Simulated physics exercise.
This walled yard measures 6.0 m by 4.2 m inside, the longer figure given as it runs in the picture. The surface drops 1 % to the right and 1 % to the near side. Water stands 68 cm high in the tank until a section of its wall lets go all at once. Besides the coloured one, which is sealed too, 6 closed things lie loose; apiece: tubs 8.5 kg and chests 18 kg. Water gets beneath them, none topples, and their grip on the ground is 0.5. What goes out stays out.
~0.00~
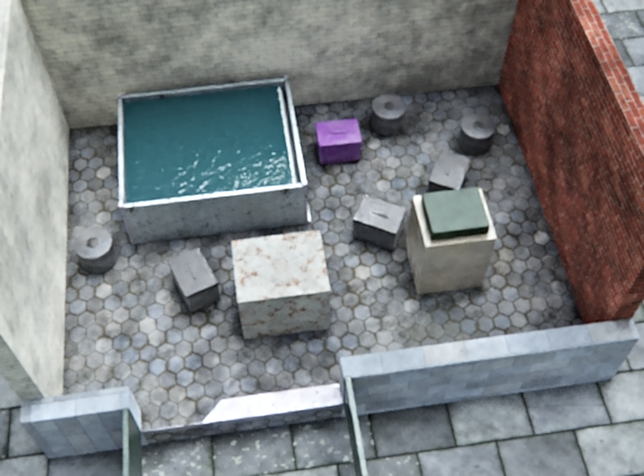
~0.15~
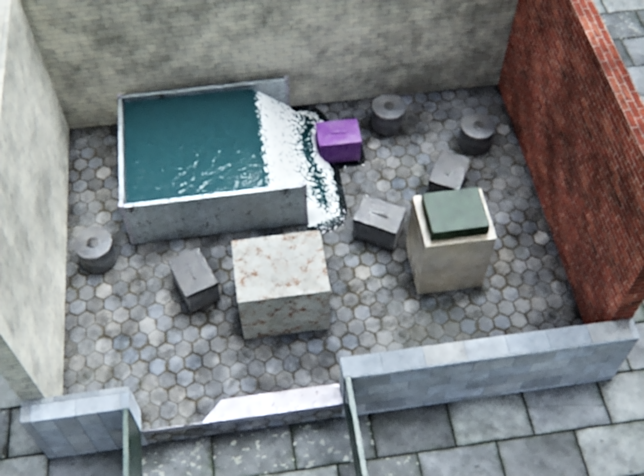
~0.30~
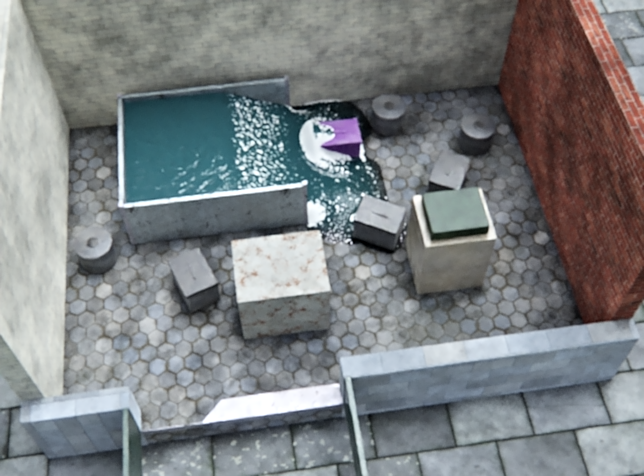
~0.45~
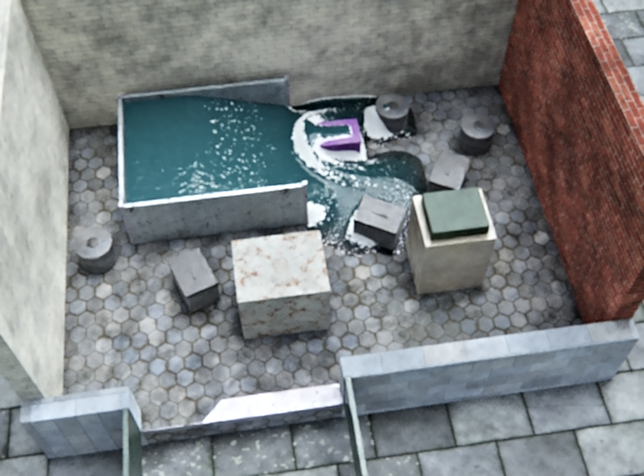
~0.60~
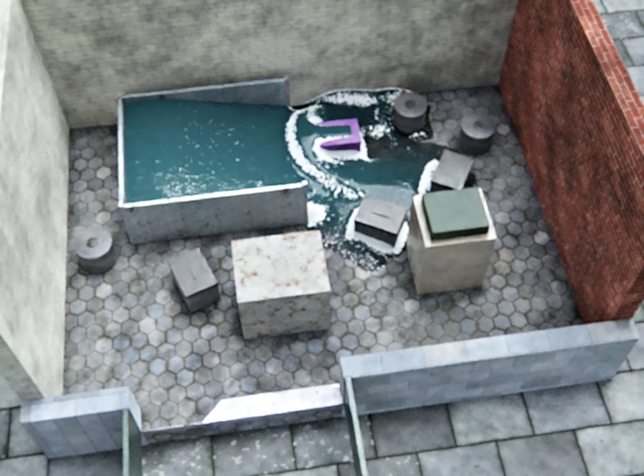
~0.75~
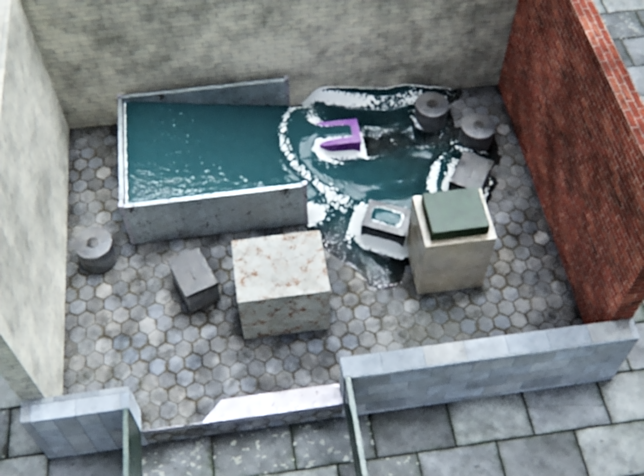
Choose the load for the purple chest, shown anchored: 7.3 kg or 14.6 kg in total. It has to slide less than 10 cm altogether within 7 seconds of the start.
Verdict: Neither weight holds it.
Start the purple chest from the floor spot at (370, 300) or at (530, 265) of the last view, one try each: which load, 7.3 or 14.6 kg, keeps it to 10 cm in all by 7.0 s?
In turn: Neither is enough; neither is enough.
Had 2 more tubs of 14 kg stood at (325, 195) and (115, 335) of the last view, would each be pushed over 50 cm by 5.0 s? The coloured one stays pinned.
In turn: Past it, short of it.
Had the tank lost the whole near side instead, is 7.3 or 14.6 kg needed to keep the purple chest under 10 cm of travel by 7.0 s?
In that case only the higher weight holds it.
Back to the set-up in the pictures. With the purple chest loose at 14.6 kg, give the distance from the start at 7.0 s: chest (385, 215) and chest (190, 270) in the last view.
In that order: 250 cm, 60 cm.
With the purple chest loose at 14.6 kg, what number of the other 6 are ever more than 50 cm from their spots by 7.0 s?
I count 5.
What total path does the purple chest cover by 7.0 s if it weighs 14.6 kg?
About 900 cm.
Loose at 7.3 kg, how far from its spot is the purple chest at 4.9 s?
Roughly 300 cm.
After 1.4 s the purple chest would be 204 cm from its start with 7.3 kg and 175 cm from its start with 14.6 kg; 12 cm of water round it then.
After 3.1 s the purple chest would be 274 cm from its start with 7.3 kg and 302 cm from its start with 14.6 kg; 18 cm of water round it then.
After 4.9 s the purple chest would be 321 cm from its start with 7.3 kg and 279 cm from its start with 14.6 kg; 16 cm of water round it then.
After 7.0 s the purple chest would be 314 cm from its start with 7.3 kg and 406 cm from its start with 14.6 kg; 6 cm of water round it then.
